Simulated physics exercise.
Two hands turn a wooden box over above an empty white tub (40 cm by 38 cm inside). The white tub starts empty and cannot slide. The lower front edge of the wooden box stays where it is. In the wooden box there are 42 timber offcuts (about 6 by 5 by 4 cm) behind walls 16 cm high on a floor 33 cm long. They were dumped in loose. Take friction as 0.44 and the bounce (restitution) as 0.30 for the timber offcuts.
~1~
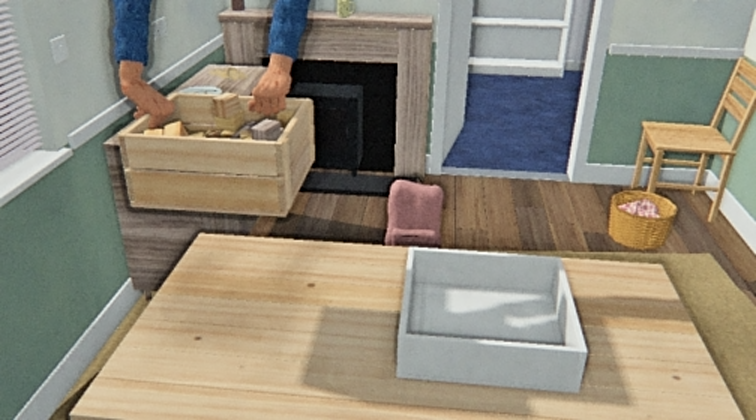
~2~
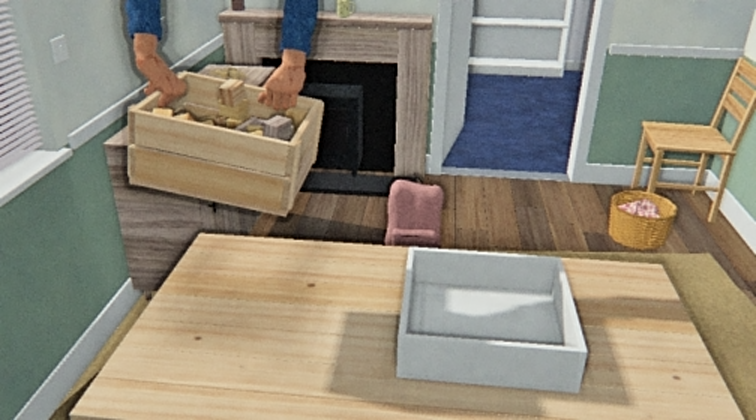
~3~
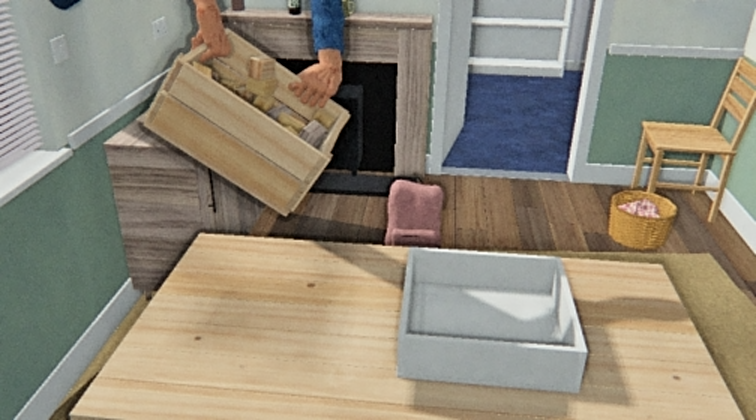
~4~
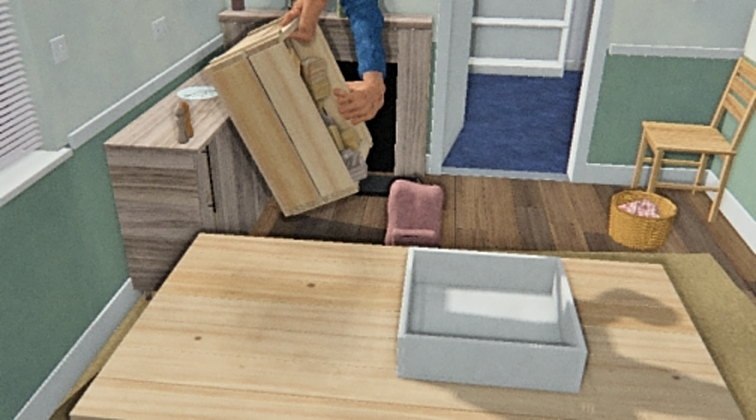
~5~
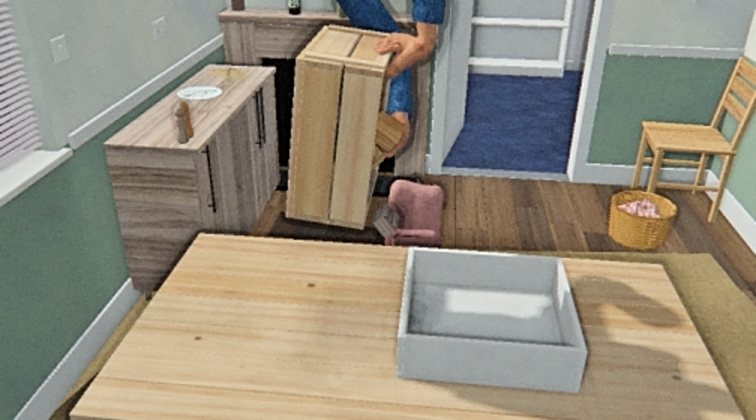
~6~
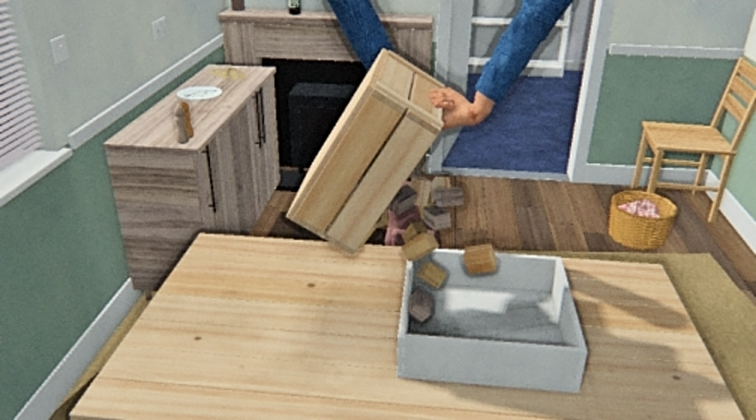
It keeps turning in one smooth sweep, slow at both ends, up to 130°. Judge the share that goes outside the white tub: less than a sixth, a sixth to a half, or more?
Ending outside the white tub: From a sixth to a half of them.
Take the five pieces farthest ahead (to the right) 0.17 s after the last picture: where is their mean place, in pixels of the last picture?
Near (511, 325).
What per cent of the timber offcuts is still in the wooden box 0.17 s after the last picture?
Roughly 20 per cent is still inside.
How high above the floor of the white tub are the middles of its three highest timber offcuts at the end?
About 7 cm.
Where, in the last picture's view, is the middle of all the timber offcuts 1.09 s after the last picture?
Near (450, 323).
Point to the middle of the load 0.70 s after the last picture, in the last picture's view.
Around (450, 324).
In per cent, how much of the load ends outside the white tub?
About 25 per cent.
Then, 0.17 s after the last picture, tilt 130°; 8 still in the wooden box, 17 in the white tub, 2 outside the white tub and 15 in the air.
Then, 0.39 s after the last picture, tilt 130°; 28 in the white tub, 10 outside the white tub and 4 in the air.
Then, 0.70 s after the last picture, tilt 130°; 31 in the white tub and 11 outside the white tub.
Outcome (1.09 s after the last picture), 31 in the white tub and 11 outside the white tub. Asked share, 11 of 42, 26 per cent.
